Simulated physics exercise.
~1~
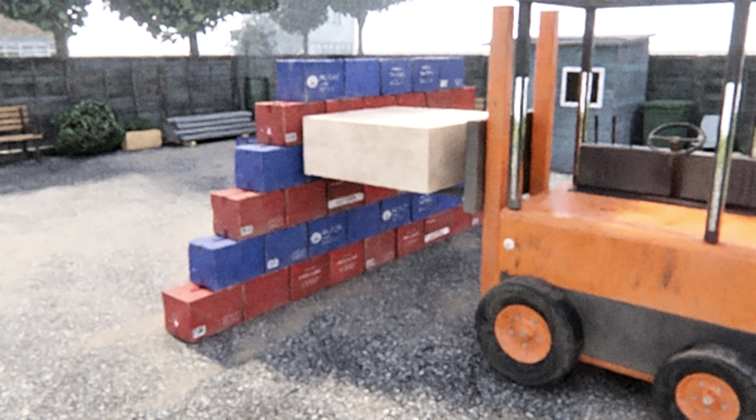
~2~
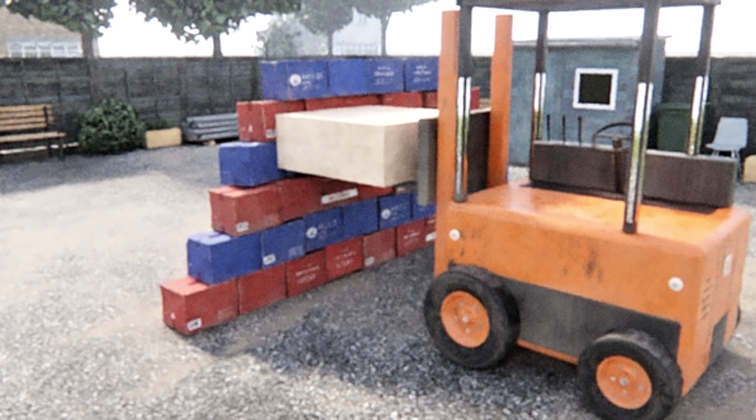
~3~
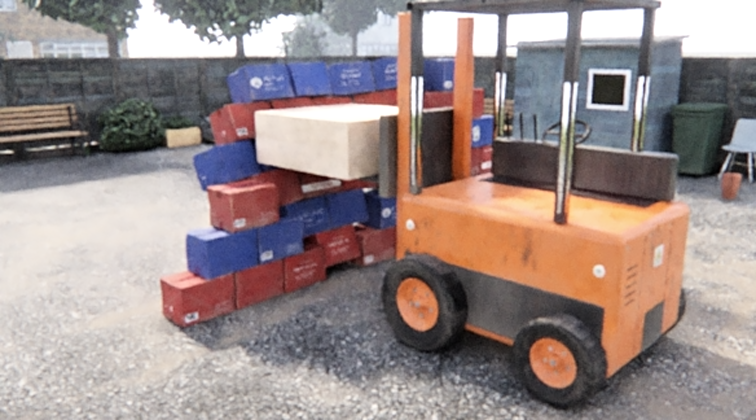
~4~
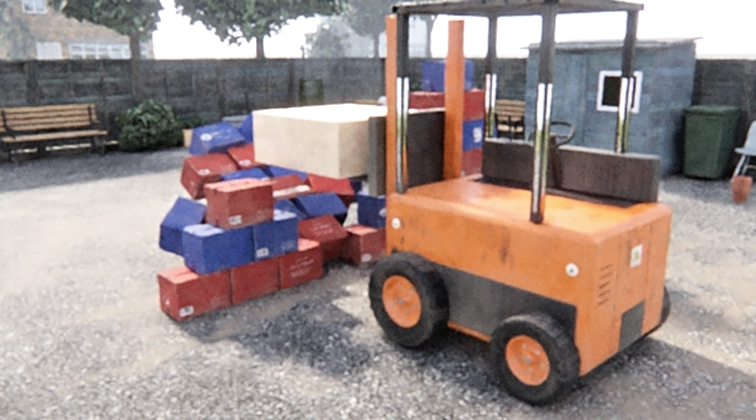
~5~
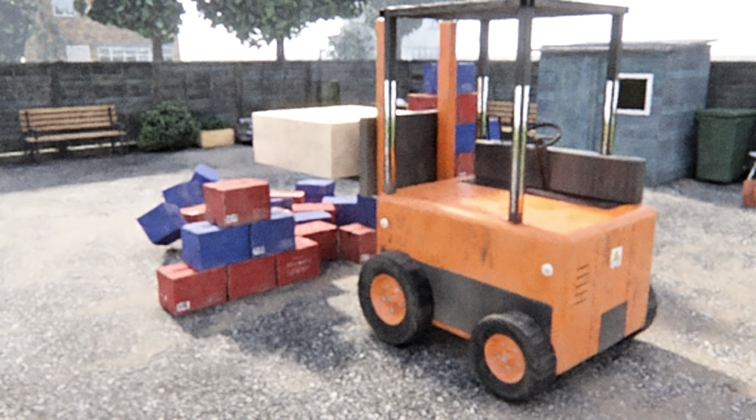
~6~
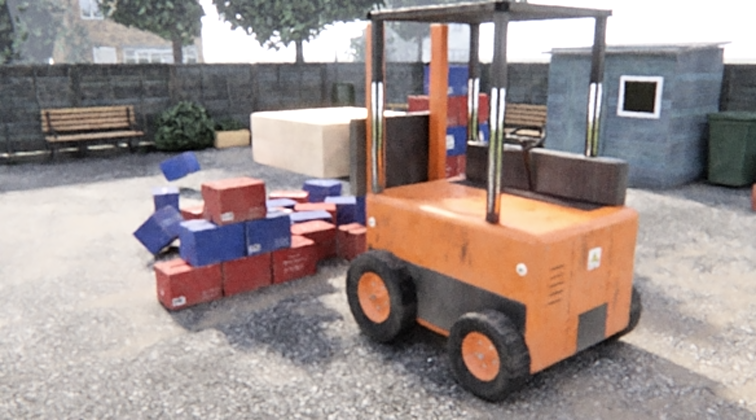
An orange forklift pushes a pale crate into stacked red and blue boxes, collapsing many.
